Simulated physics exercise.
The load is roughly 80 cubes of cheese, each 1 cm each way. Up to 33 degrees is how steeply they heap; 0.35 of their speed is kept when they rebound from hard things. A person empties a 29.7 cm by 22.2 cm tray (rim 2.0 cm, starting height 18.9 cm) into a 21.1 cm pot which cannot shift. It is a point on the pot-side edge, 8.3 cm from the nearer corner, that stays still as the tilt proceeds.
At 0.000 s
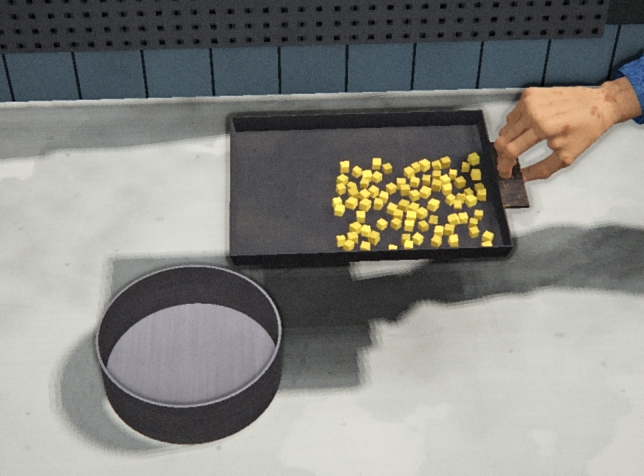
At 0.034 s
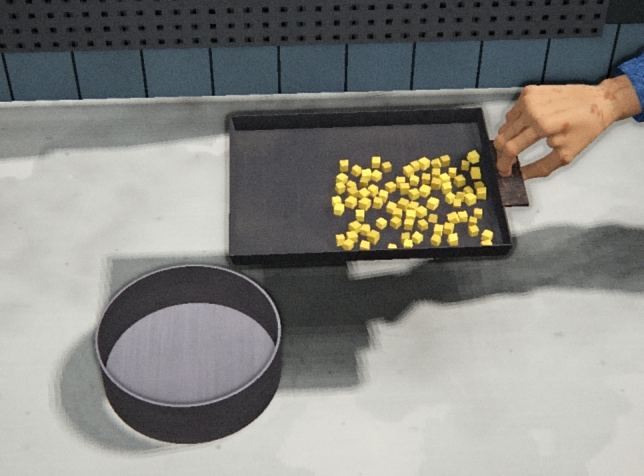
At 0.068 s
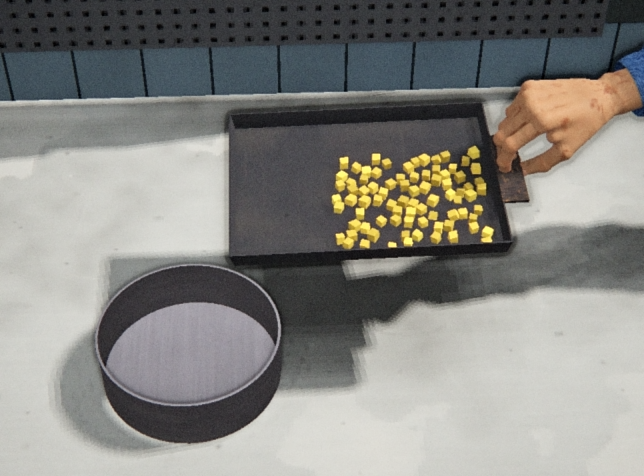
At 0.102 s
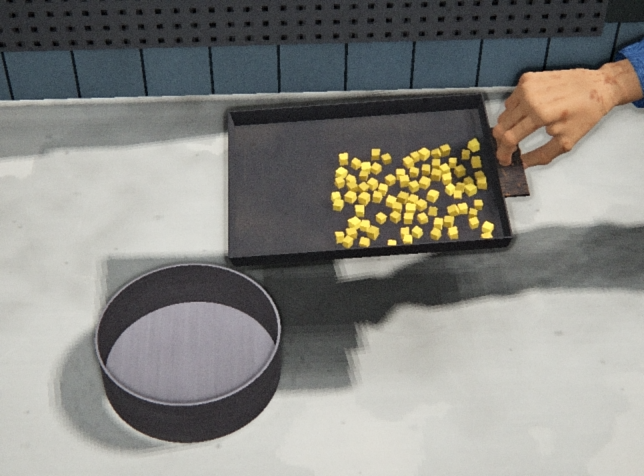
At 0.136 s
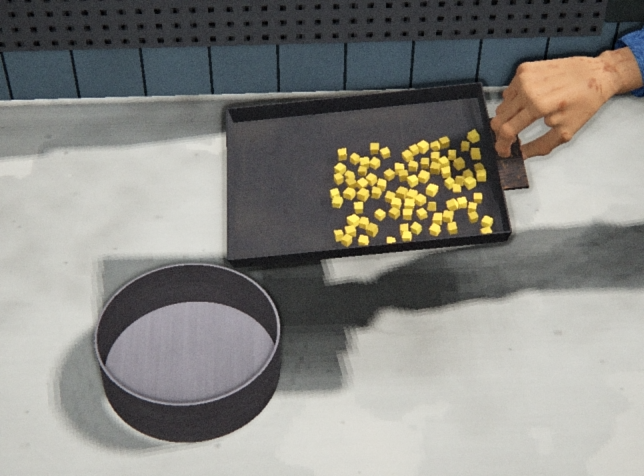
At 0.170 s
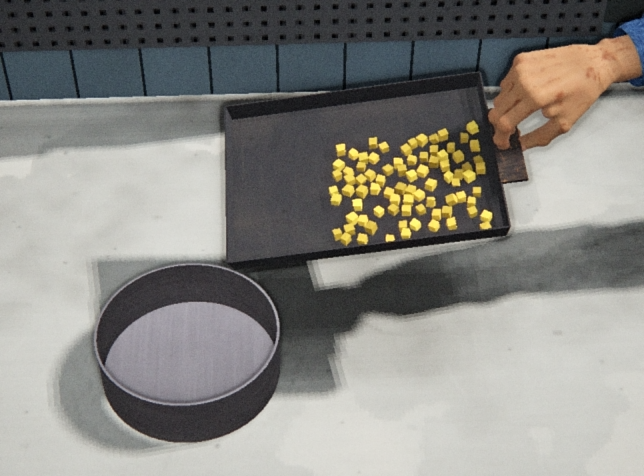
A hand gradually raises the right end of a dark tray scattered with small yellow cubes.
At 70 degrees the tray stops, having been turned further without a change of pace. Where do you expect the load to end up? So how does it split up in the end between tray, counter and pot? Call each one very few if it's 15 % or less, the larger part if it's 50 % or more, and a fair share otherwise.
I'd say tray a fair share, counter very few, pot the larger part.
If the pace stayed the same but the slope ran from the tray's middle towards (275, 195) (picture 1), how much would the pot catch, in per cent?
Some 50 per cent.
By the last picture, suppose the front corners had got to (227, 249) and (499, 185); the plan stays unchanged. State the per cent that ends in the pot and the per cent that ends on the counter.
Pot 25 % / counter 60 %.
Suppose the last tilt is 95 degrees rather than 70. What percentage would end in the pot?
Around 95 per cent, then.
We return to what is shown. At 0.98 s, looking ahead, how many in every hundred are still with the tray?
I'd put it at roughly 40 per cent.
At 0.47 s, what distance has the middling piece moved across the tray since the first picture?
By then it sits near 1 cm from where it began.
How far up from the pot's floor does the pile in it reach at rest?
Roughly 1.5 cm up.
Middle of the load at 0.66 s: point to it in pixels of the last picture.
Look about (324, 218) in the last view.
After 0.47 s, tilt 41 degrees; the tray holds 100 %, the pot 0 %.
After 0.66 s, tilt 59 degrees; the tray holds 100 %, the pot 0 %.
After 0.98 s, tilt 70 degrees; the tray holds 40 %, the pot 50 %.
By 2.2 s all is still; tray 25 %, counter 0 %, pot 75 %.
